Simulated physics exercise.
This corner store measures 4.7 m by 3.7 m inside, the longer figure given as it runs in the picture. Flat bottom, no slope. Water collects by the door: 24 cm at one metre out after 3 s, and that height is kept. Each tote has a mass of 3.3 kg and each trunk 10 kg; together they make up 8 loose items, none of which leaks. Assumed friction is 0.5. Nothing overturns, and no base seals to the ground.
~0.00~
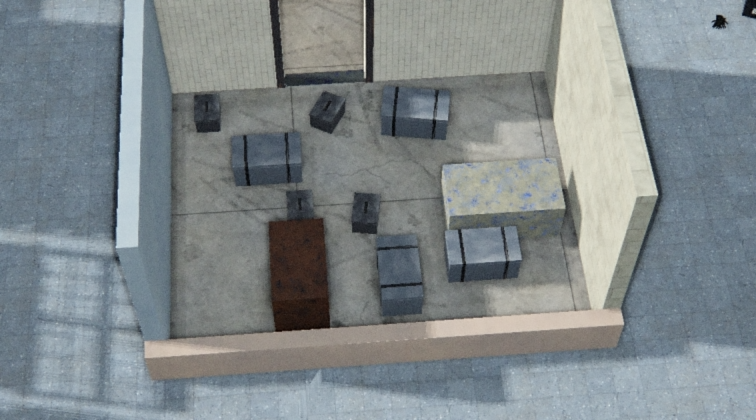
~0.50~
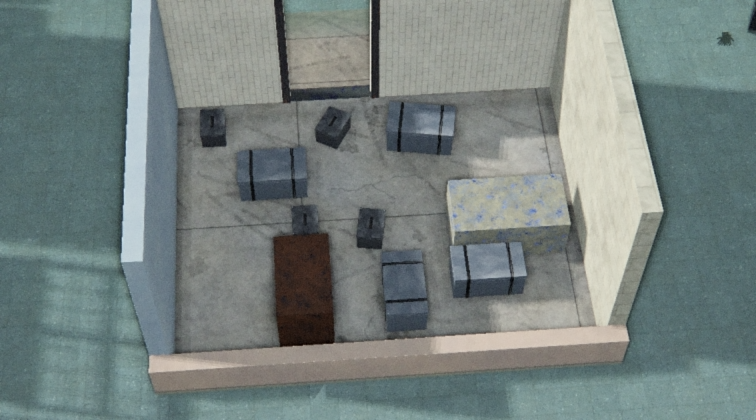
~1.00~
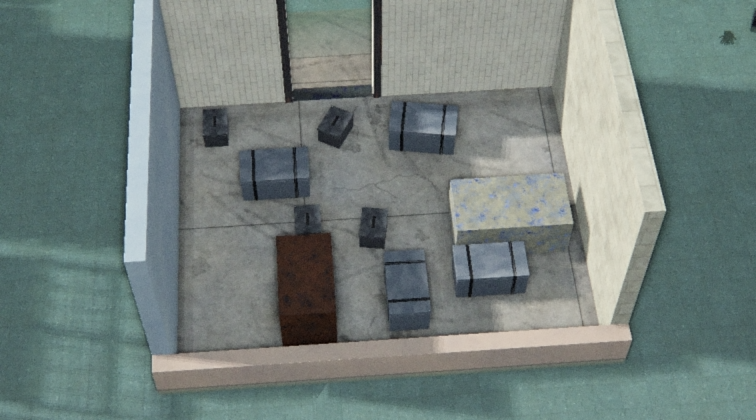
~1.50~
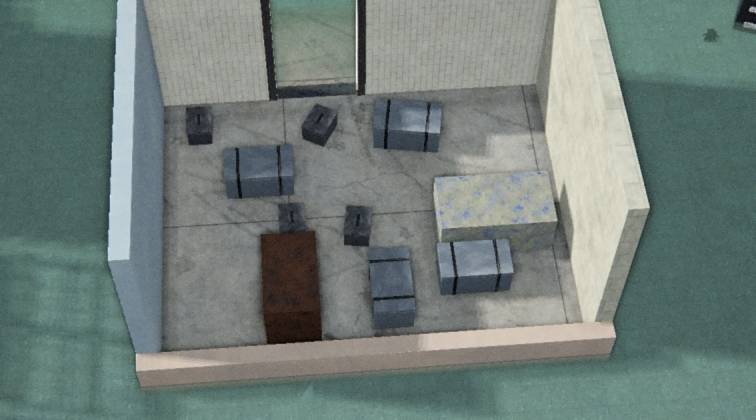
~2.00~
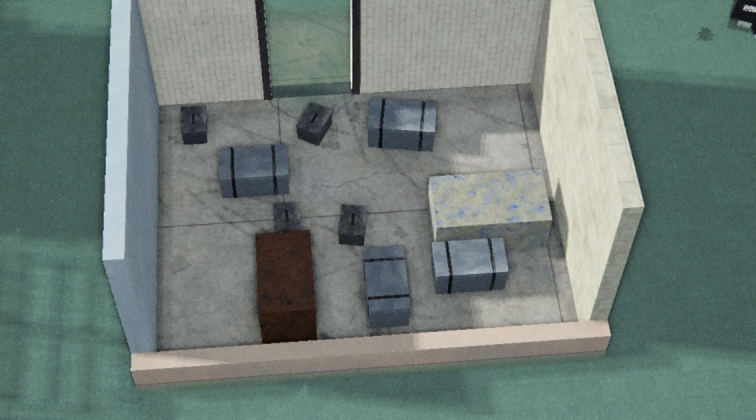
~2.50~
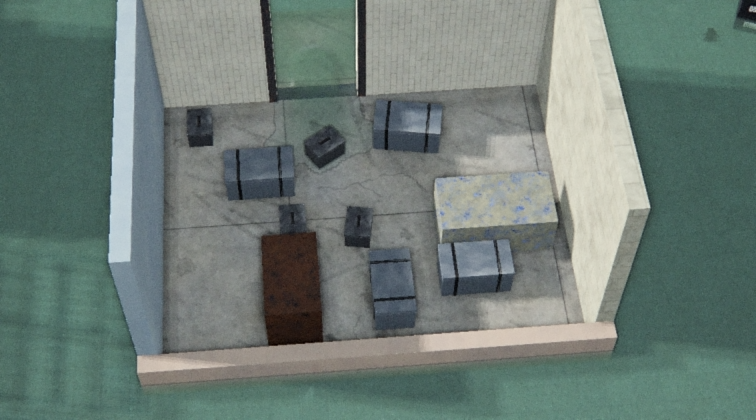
In this clip, a small roofless room holding grey strapped boxes, small dark containers, a rusty brown block and a speckled block stays still at first; then faint water spreads inside the doorway, and the nearby dark container turns and shifts slightly.
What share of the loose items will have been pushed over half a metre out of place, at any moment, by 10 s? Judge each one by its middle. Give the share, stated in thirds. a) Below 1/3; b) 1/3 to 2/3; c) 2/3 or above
c.
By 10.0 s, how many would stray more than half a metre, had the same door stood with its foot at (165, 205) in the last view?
Then it comes to 6 of them.
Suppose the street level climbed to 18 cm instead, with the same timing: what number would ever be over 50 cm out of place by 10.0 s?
So the tally would be 6.
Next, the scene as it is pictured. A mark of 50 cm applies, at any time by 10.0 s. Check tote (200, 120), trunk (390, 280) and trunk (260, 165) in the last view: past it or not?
Order as asked - a smaller shift, a bigger shift, a bigger shift.
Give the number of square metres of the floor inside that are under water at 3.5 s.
Roughly 5.0 m2 of it is wet.
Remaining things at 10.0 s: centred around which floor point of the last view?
Around (357, 247).
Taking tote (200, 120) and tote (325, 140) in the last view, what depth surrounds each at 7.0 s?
Depth approx. 2 cm / 10 cm.
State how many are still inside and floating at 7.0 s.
By my count, 5.
After 3.5 s 1 of 8 are over 50 cm from their spots; 0 afloat.
After 4.5 s 2 of 8 are over 50 cm from their spots; 3 afloat.
After 7.0 s 5 of 8 are over 50 cm from their spots; 5 afloat.
After 10.0 s 6 of 8 are over 50 cm from their spots, and 6 have been at some point; 8 afloat.
